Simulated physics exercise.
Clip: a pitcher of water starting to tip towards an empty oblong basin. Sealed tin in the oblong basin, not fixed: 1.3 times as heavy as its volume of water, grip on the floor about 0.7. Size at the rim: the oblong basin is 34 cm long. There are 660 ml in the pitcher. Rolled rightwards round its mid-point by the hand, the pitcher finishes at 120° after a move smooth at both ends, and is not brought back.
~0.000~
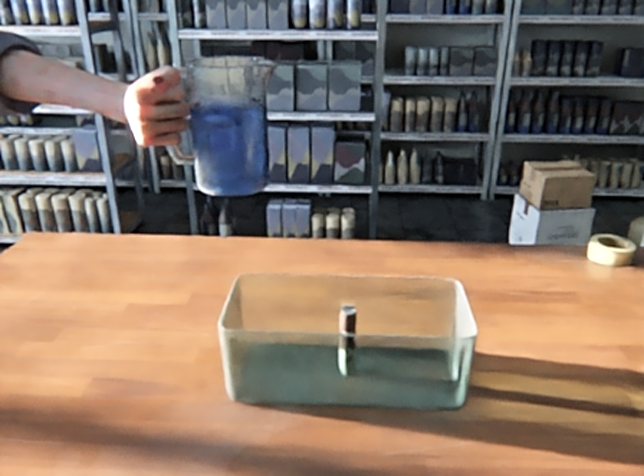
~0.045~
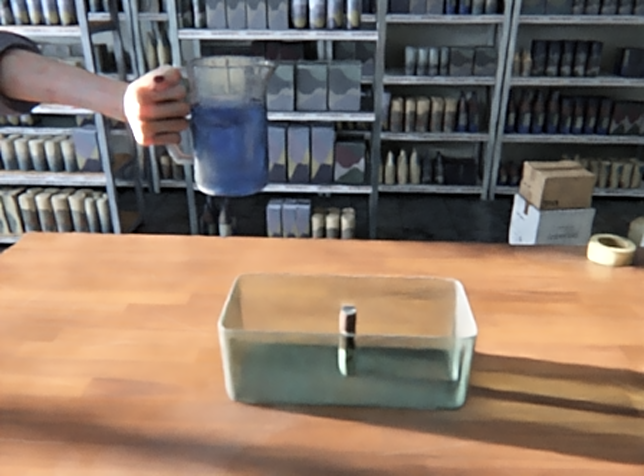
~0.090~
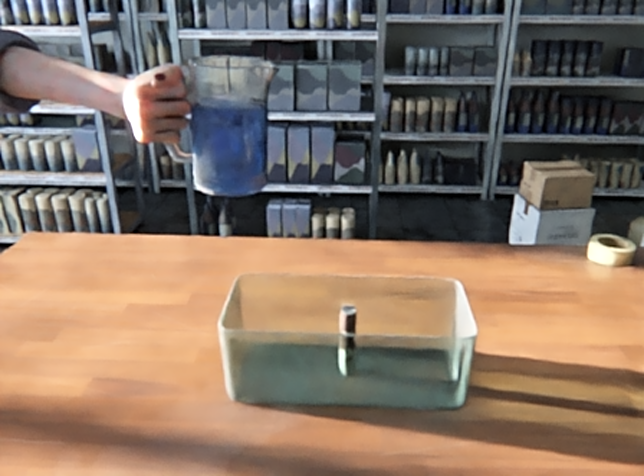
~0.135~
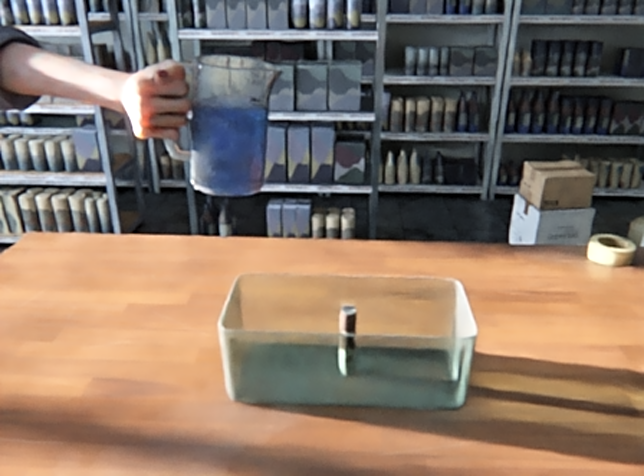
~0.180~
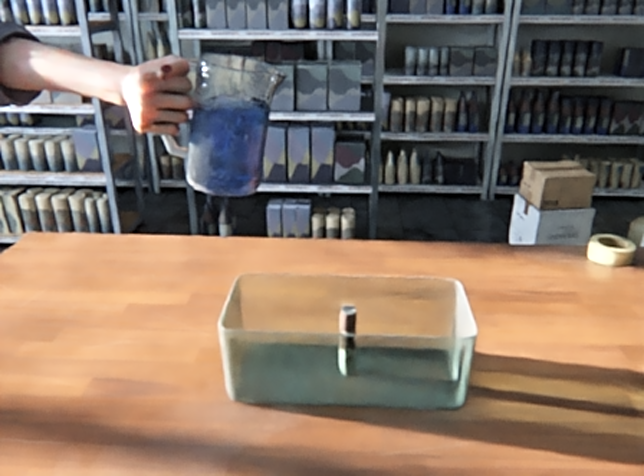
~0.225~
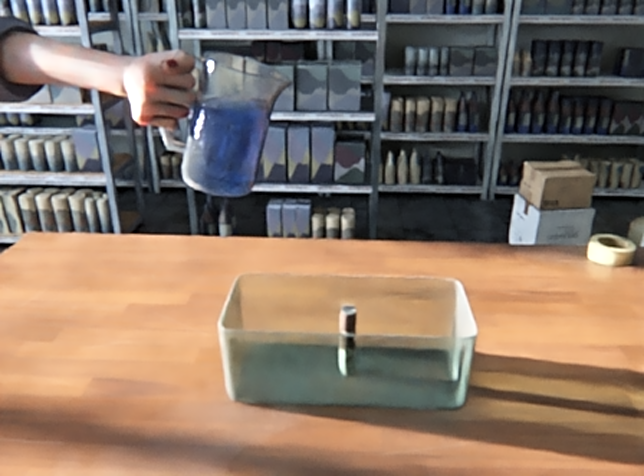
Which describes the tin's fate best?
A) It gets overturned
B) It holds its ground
A.
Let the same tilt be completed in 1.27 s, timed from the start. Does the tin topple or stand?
Tips over.
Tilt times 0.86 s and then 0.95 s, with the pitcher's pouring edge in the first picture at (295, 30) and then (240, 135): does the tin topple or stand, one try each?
In the first try it remains standing; in the second it remains standing.
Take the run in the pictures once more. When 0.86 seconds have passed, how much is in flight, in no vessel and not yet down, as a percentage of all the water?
Around 40 percent of it is airborne.
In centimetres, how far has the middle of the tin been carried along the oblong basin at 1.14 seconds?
Measured centre to centre, about 2 cm.
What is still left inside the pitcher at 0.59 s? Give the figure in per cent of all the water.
Some 90 % of it is still there.
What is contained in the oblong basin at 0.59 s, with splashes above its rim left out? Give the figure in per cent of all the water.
Roughly 0 per cent.
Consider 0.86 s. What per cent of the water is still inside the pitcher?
Around 28 in a hundred is still there.
After 0.59 s the tilt is 83° and 91 per cent is still to pour; the tin stands where it began.
After 0.86 s the tilt is 117° and 28 per cent is still to pour; the tin stands where it began.
After 1.14 s the tilt is 120° and 0 per cent is still to pour; the tin leans 16°.
After 1.45 s the tilt is 120° and 0 per cent is still to pour; the tin lies on its side.
In the end the tin lies on its side.
